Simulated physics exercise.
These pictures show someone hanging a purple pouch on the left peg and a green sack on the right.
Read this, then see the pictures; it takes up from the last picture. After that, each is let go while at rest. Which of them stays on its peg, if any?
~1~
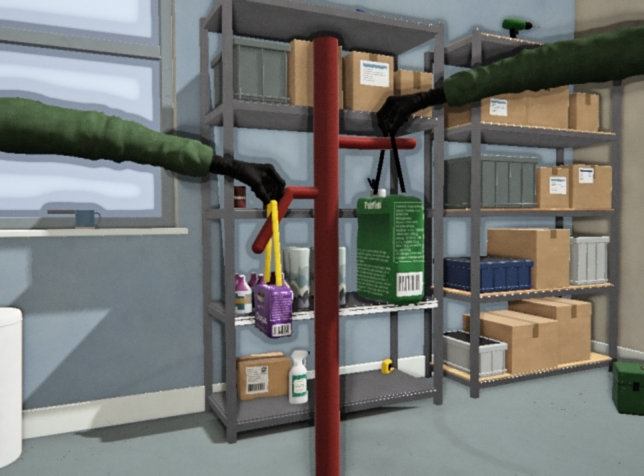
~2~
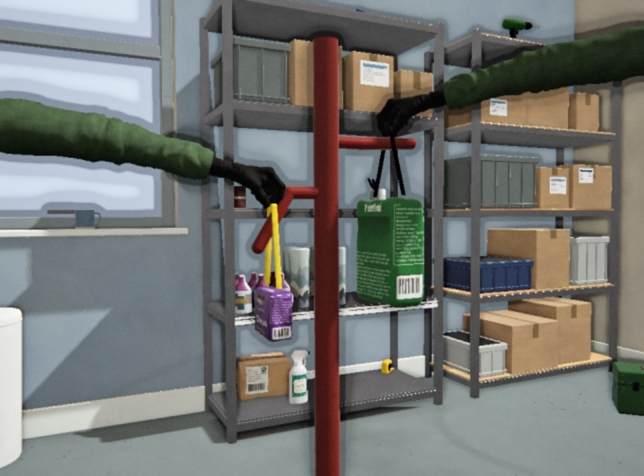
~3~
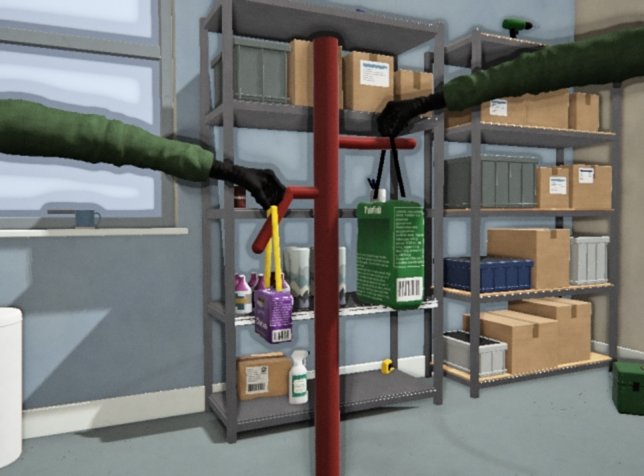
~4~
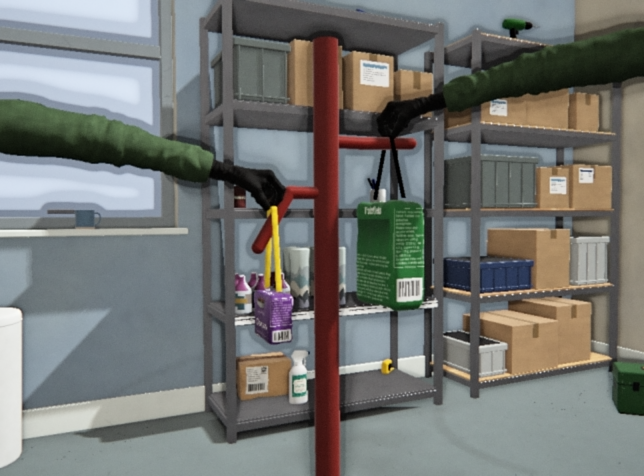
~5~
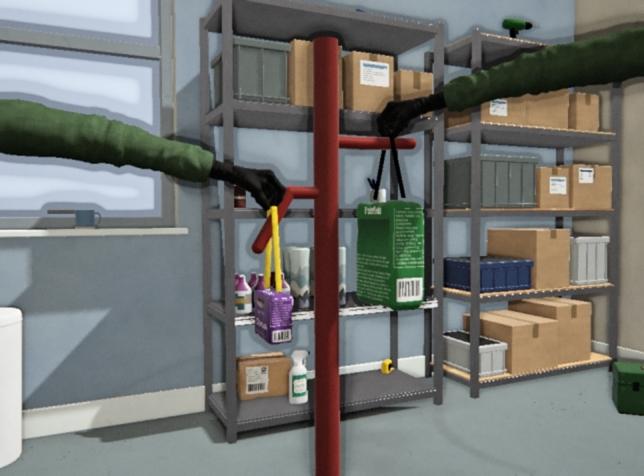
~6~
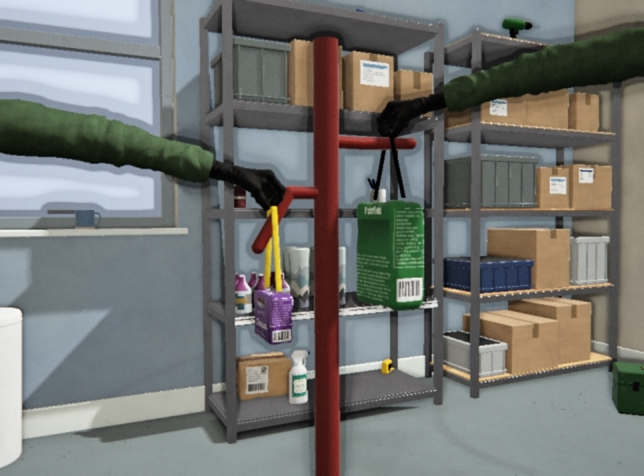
In the end the purple pouch is no longer hanging, the green sack is still hanging.
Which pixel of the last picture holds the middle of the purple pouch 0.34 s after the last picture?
At that moment it is close to (274, 465).
Then, 0.34 s after the last picture, purple pouch falling near (274, 465); green sack hanging near (389, 254).
Then, 0.60 s after the last picture, purple pouch on the floor; green sack hanging near (390, 254).
At rest, purple pouch on the floor; green sack hanging near (390, 254). The purple pouch slips off its peg and the green sack holds on.
